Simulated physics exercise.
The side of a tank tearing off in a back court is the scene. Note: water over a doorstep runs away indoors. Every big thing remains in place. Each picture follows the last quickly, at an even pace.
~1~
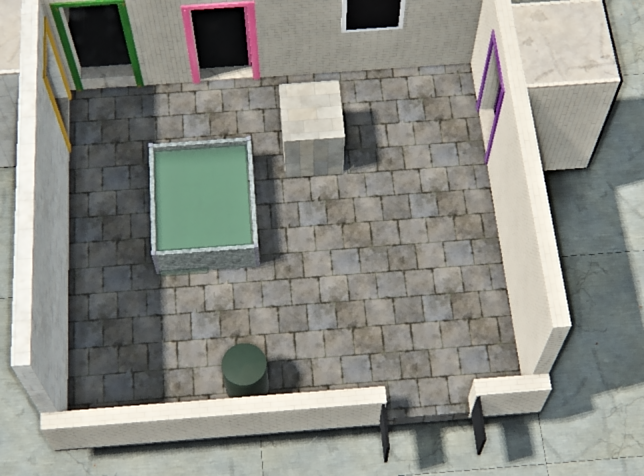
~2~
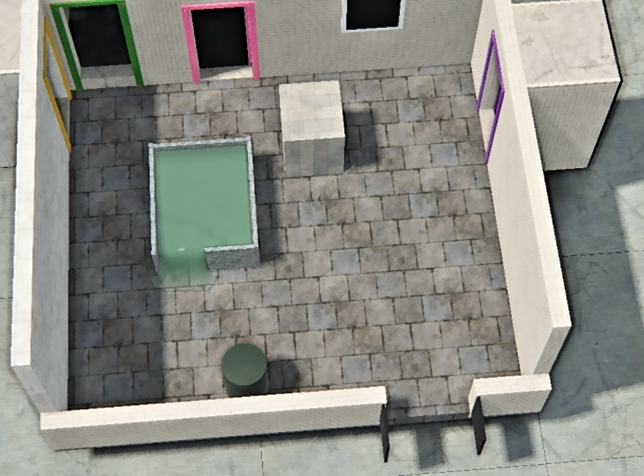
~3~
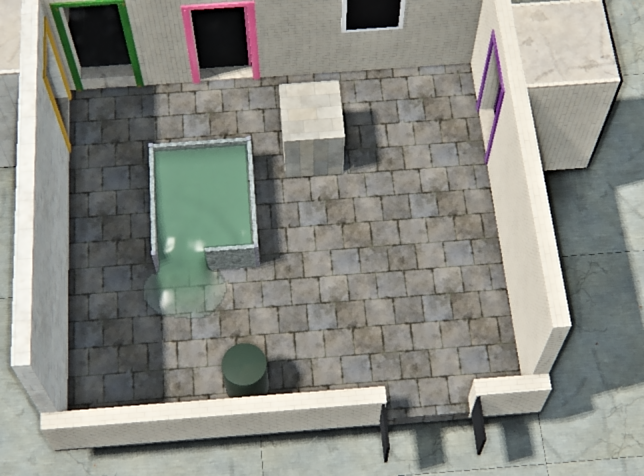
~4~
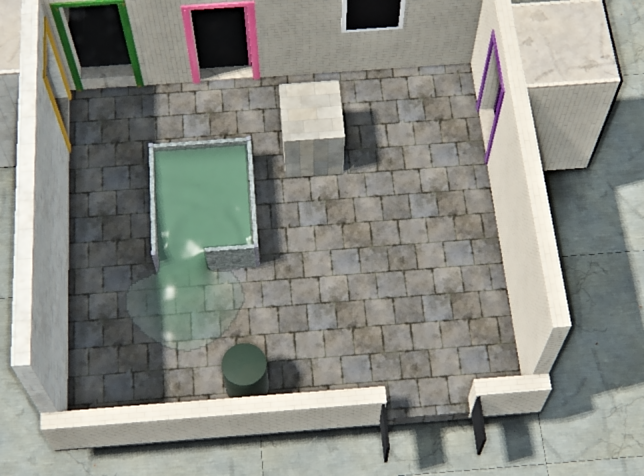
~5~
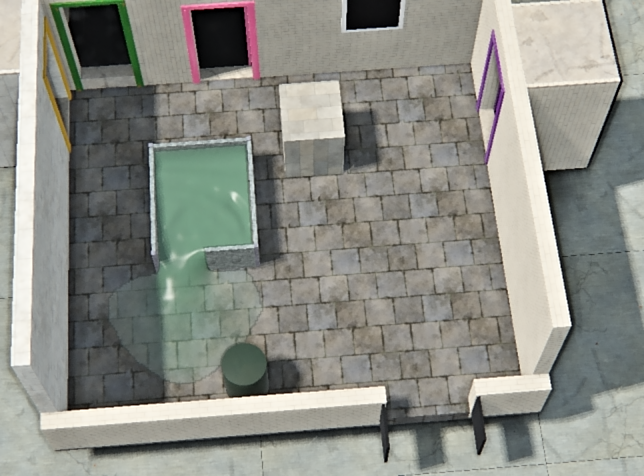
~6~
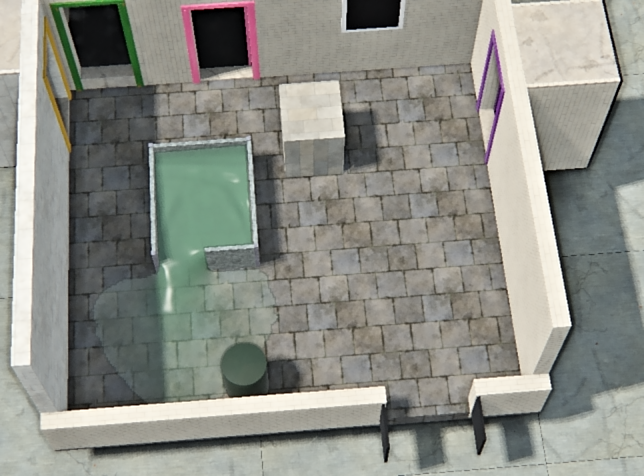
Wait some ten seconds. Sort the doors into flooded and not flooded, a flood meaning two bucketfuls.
Sorted: Green door - not flooded; pink door - not flooded; yellow door - not flooded; purple door - not flooded.
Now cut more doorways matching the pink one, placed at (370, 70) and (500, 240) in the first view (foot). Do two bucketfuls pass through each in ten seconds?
Result, in order - first ends up lower; second ends up lower.
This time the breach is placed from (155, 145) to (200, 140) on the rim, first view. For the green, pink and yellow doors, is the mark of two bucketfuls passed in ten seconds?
So green remains below the limit, pink crosses the limit and yellow crosses the limit.
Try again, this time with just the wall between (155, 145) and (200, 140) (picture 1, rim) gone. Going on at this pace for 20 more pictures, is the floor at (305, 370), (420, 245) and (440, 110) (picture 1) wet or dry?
The first spot is spared, the second spared and the third soaked.
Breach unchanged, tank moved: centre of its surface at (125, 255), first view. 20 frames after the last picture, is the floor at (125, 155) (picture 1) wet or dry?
Result for the spot: Still unsoaked.
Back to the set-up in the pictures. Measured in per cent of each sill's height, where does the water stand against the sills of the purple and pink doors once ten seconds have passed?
Some 20 percent and then some 110 percent.
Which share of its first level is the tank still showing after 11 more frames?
Some 54 per cent.
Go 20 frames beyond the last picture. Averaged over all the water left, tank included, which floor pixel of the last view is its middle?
The spot I would choose is (190, 304).
A moment on, water covers 20 % of the floor; the green door not reached, the pink door not reached, the yellow door not reached, the purple door not reached.
Next, water covers 25 % of the floor; the green door not reached, the pink door not reached, the yellow door not reached, the purple door not reached.
Then, water covers 35 % of the floor; the green door not reached, the pink door not reached, the yellow door not reached, the purple door not reached.
Later, water covers 60 % of the floor; the green door wet at the sill, nothing in, the pink door not reached, the yellow door wet at the sill, nothing in, the purple door not reached.
In the end, water covers 85 % of the floor; the green door wet at the sill, nothing in, the pink door wet at the sill, nothing in, the yellow door wet at the sill, nothing in, the purple door wet at the sill, nothing in.
